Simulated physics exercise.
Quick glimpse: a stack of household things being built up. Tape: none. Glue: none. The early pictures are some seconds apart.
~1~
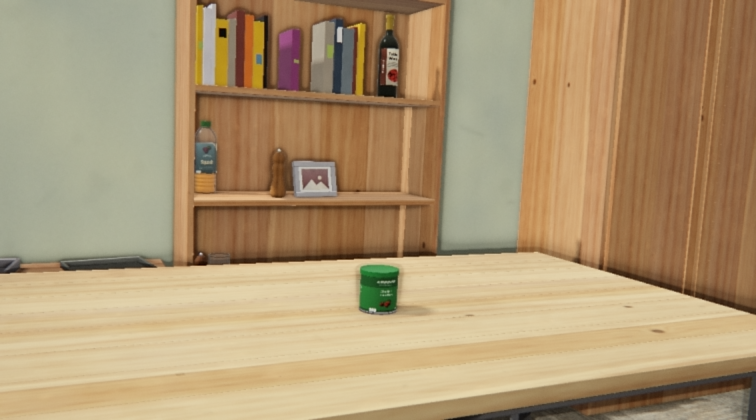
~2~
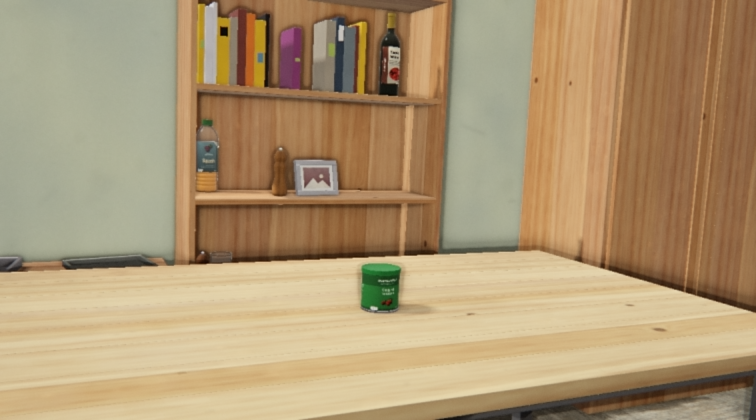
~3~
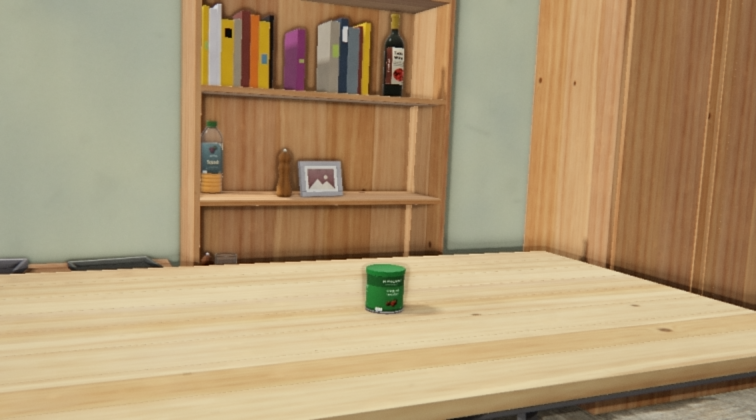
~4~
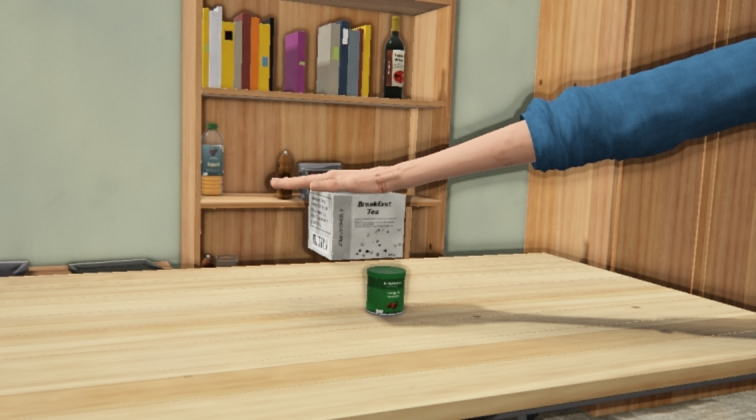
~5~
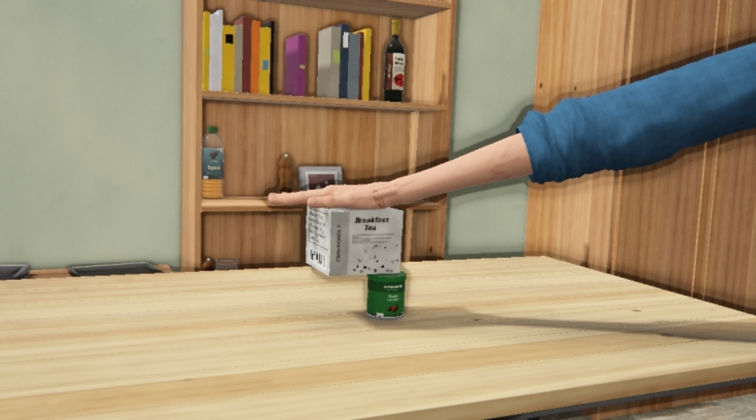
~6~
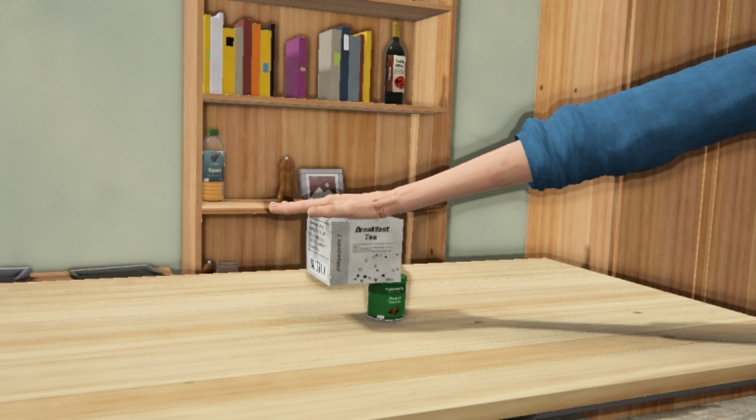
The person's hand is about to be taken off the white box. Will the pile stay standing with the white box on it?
My guess is the pile will not stay put.
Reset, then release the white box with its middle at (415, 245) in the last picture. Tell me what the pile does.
Well, it topples after that.
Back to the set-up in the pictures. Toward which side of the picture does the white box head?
It goes to the left.
Then, 0.20 s past the last view, white box rocked 15° from its first pose near (346, 253).
Then, 0.30 s past the last view, white box now fallen.
Then, 0.40 s past the last view, things are still on the move.
Then, 0.50 s past the last view, as before.
Finally, fallen, white box; green tin still in place. Final places as the last picture's camera would see them, white box near (302, 286). The pile comes apart.
